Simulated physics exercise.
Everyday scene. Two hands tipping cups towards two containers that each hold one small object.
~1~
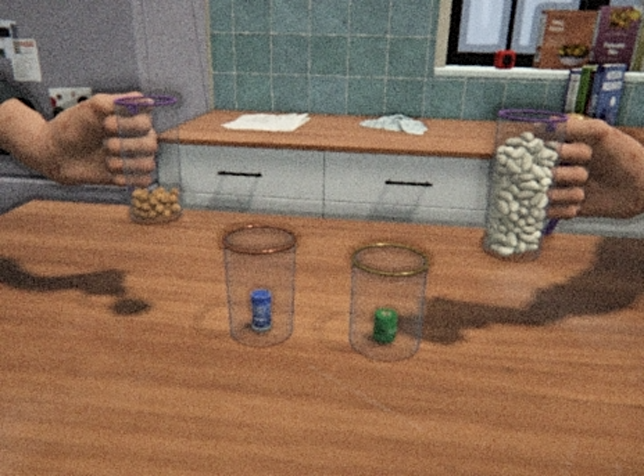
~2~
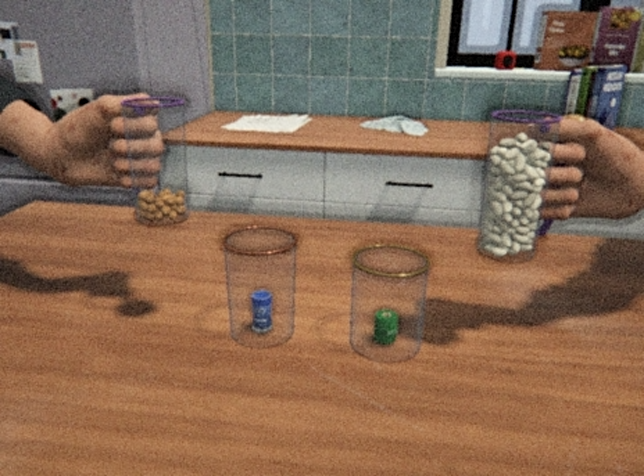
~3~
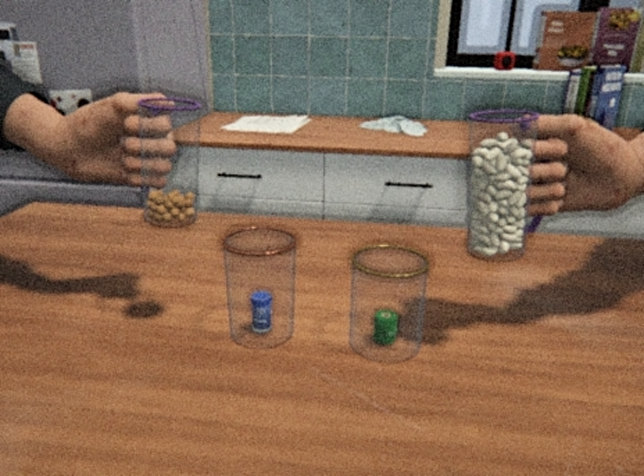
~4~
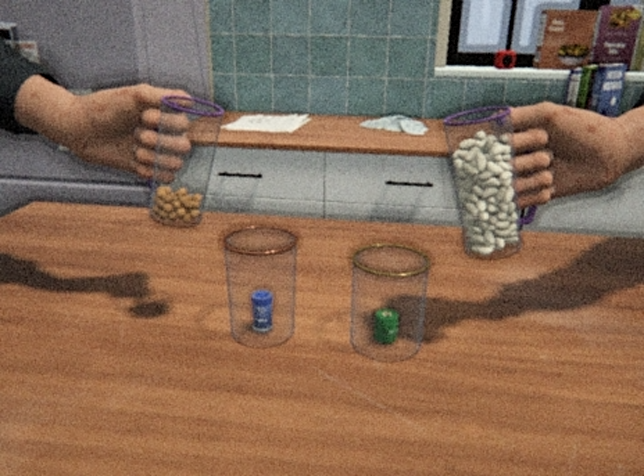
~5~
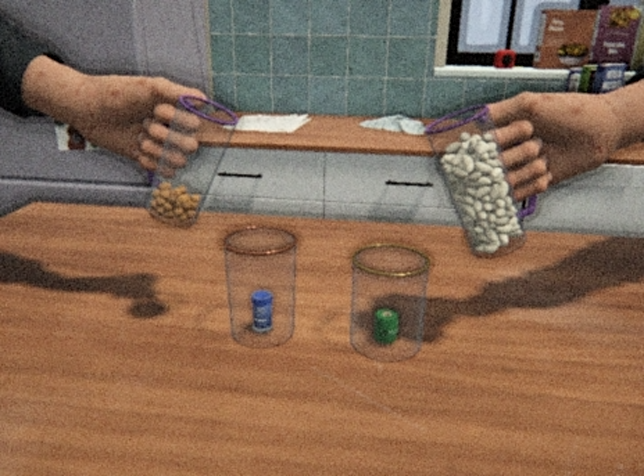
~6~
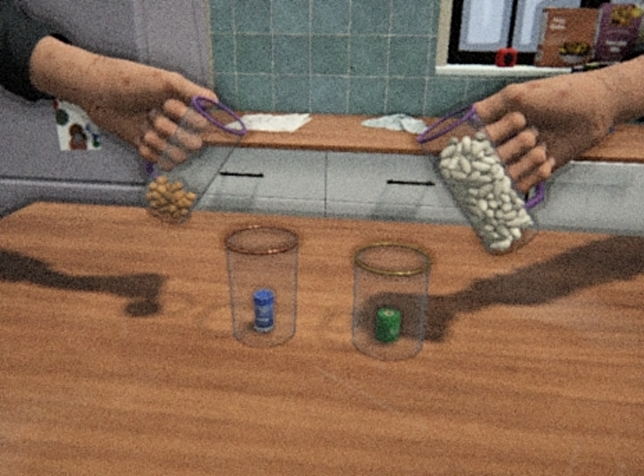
In the video, two hands hold clear cups, the left with some roasted chickpeas and the right nearly full of white beans, moving them inward and tilting them towards two clear containers holding small blue and green objects.
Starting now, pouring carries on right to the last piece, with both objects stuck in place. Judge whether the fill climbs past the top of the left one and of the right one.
Left object: Top stays clear. Right object: Fill climbs past it.
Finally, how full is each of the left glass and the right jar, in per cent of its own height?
I'd put the left at close to 20 and the right at close to 65.
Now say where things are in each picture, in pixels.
Small tin in the left glass near (261, 310), reaching about a third of the way up; left cup near (152, 160), a quarter full of roasted chickpeas; small roll in the right jar near (385, 326), reaching about a third of the way up; right cup near (521, 187), nearly full of white beans, in the first frame.
Left cup near (158, 162), upright; right cup near (515, 187), upright, in the second frame.
Left cup near (170, 163), tipped 4°; right cup near (499, 187), tipped 4°, in the third frame.
Left cup near (184, 163), tipped 14°; right cup near (485, 185), tipped 14°, in the fourth frame.
Left cup near (189, 164), tipped 24°; right cup near (478, 184), tipped 24°, in the fifth frame.
Small tin in the left glass near (264, 311); left cup near (191, 163), tipped 35°; small roll in the right jar near (388, 325); right cup near (480, 183), tipped 35°, in the sixth frame.
Then, 0.37 s on from there, left glass empty, all of its cupful still in the cup; right jar empty, all of its cupful still in the cup.
Then, 0.77 s on from there, left glass empty, all of its cupful still in the cup; right jar nearly empty, nearly all of its cupful still in the cup.
Then, 1.24 s on from there, left glass nearly empty, none of its cupful still in the cup; right jar half full, a stray few of its cupful still in the cup.
In the end, left glass a quarter full (surface near (264, 309)), nothing beside it; right jar two thirds full (surface near (391, 286)), a scatter of pieces on the counter; the left thing is still showing; the right thing is covered.
